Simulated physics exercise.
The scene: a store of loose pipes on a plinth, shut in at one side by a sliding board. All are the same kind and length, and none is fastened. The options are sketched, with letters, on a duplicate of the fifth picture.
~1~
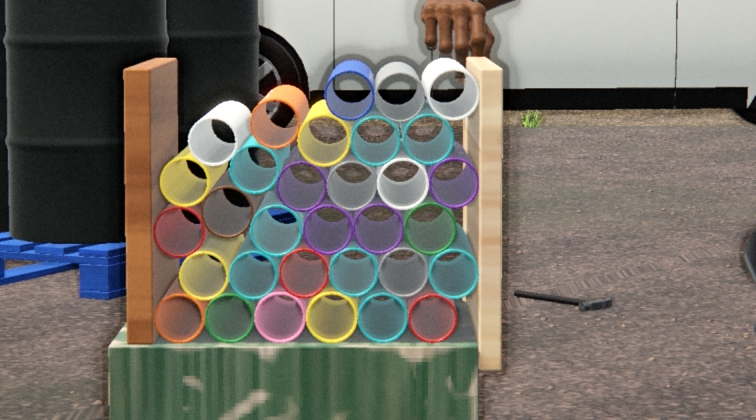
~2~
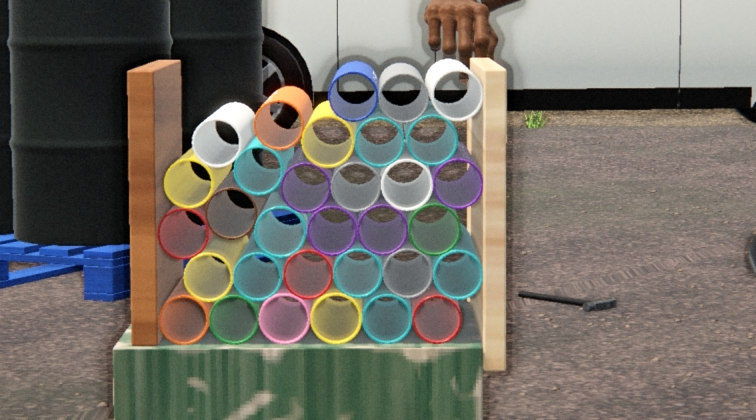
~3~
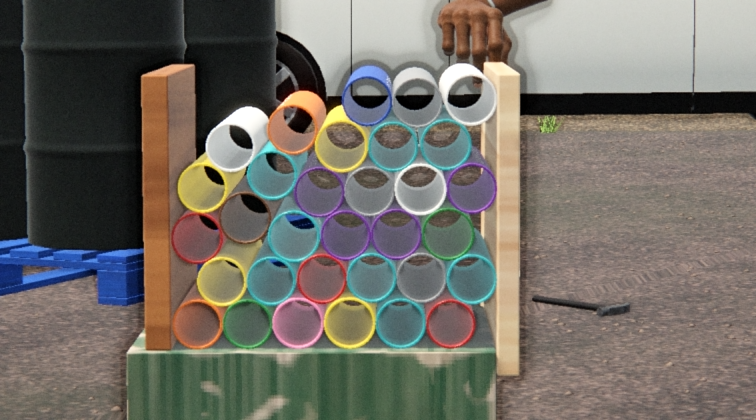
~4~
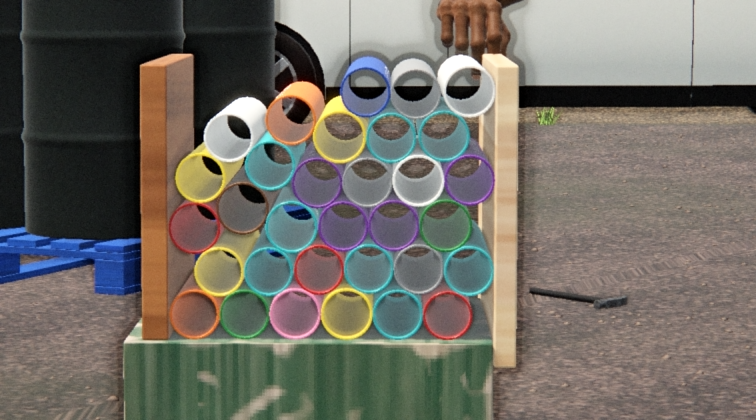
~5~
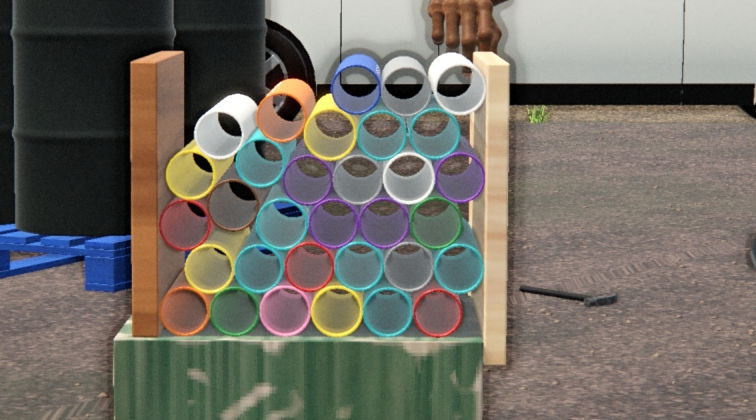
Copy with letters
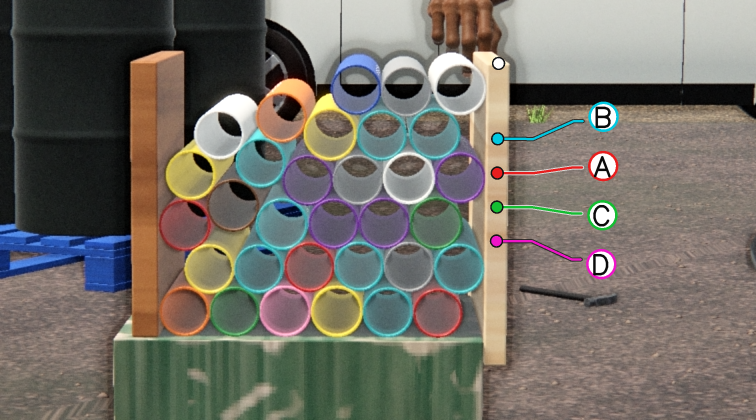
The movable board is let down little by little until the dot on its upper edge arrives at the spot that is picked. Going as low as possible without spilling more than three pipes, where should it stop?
Stop at C.
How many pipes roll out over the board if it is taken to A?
At A the number is one.
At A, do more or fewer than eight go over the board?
At A, fewer than eight.
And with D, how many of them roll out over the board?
With D, four.
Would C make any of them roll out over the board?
Yes, at C.
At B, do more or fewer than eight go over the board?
Fewer than eight.
On the marked copy, A at (497, 173); B at (497, 139); C at (497, 207); D at (496, 241); the white dot at (498, 64).
With C. Early on, top of the board (486, 132).
Further on, top of the board (485, 206).
At the end, top of the board (485, 206), one out over the board.
As for the rest, A one out over the board; B none out over the board; D four out over the board.
